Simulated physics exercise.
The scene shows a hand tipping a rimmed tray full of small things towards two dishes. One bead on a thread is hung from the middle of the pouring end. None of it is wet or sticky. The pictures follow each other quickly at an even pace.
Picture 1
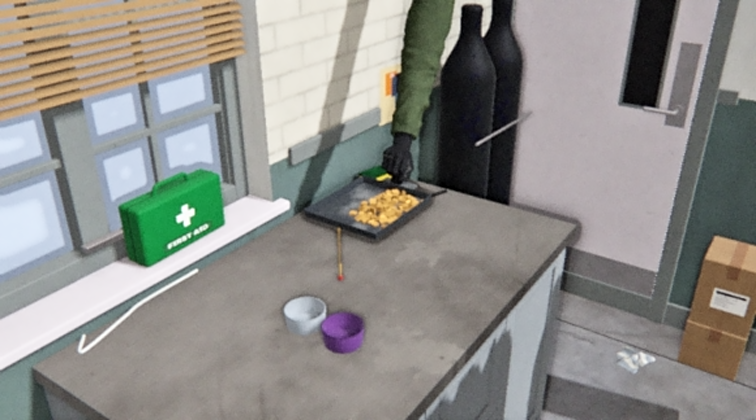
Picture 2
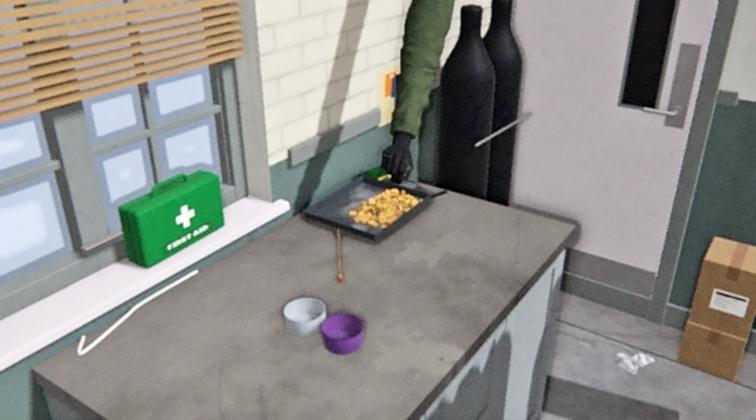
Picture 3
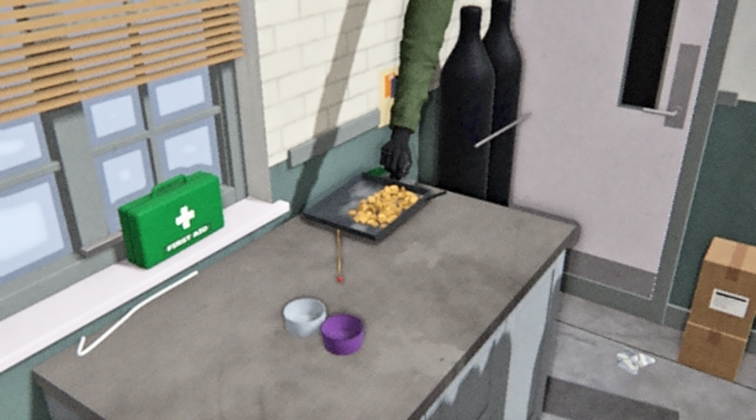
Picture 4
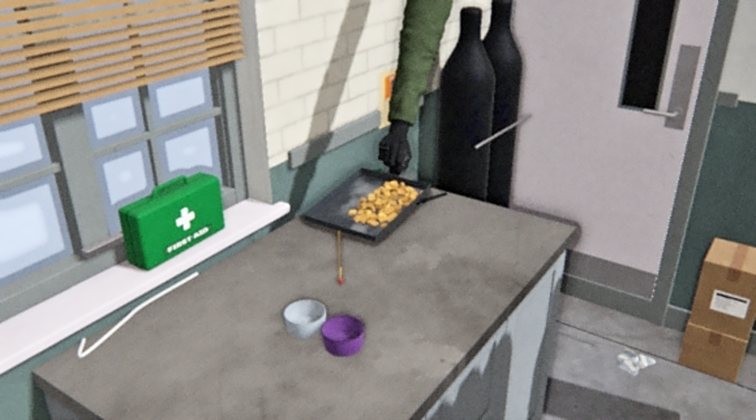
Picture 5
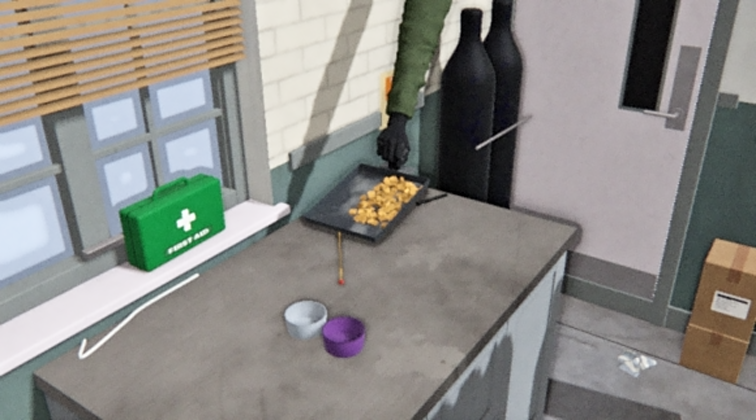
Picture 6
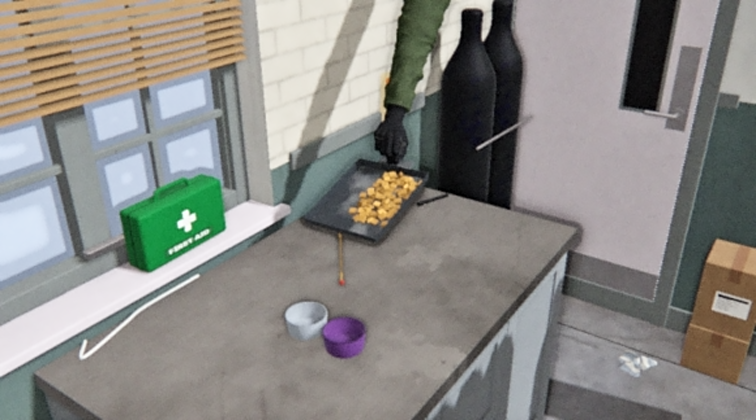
A gloved hand slowly raises the far end of a dark tray of golden pieces.
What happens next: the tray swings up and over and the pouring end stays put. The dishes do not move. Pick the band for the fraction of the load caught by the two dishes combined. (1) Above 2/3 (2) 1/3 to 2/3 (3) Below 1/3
Below 1/3 (3).
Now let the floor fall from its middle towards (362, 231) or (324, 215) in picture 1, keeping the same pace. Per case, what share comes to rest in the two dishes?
Respectively 0 and 0 in a hundred.
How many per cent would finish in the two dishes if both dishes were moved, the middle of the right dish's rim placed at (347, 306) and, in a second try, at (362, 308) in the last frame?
Roughly 80% first, roughly 60% second.
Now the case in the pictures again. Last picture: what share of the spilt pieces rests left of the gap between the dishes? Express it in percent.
Share on the left: Near 60 %.
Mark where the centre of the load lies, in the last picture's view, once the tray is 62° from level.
The middle of the load sits near (338, 225).
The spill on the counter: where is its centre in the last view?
(316, 309), roughly.
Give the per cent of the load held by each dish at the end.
I'd say the left dish holds some 0 % and the right dish some 0 %.
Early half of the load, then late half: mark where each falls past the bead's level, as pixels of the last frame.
Around (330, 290) first; around (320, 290) second.
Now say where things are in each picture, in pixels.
Corners of the pouring end at (306, 210) and (375, 232), level; middle of the load at (389, 206), cereal squares; left dish at (292, 326); right dish at (330, 343); bead on its thread at (340, 278), in the first frame.
Corners of the pouring end at (306, 211) and (375, 233), level; middle of the load at (388, 206), in the second frame.
Corners of the pouring end at (305, 212) and (374, 234), tipped barely, lowest at the left corner; middle of the load at (388, 204), in the third frame.
Corners of the pouring end at (305, 214) and (374, 235), tipped a little, lowest at the left corner; middle of the load at (388, 201), in the fourth frame.
Corners of the pouring end at (306, 216) and (374, 236), tipped a little, lowest at the left corner; middle of the load at (388, 198), in the fifth frame.
Corners of the pouring end at (306, 217) and (374, 237), tipped clearly, lowest at the left corner; middle of the load at (387, 194), a small part on the move; left dish at (293, 331); right dish at (331, 348), in the sixth frame.
Soon after the last picture, tray tipped steeply; nearly all on the tray; a small part in the air.
A little later, tray tipped right over; about half on the tray; about a third outside both; a stray few in the air.
Later still, tray tipped past a quarter turn; a stray few in the right dish; a stray few in the left dish; nearly all outside both.
At rest, tray tipped past a quarter turn; a stray few in the right dish; a stray few in the left dish; nearly all outside both.
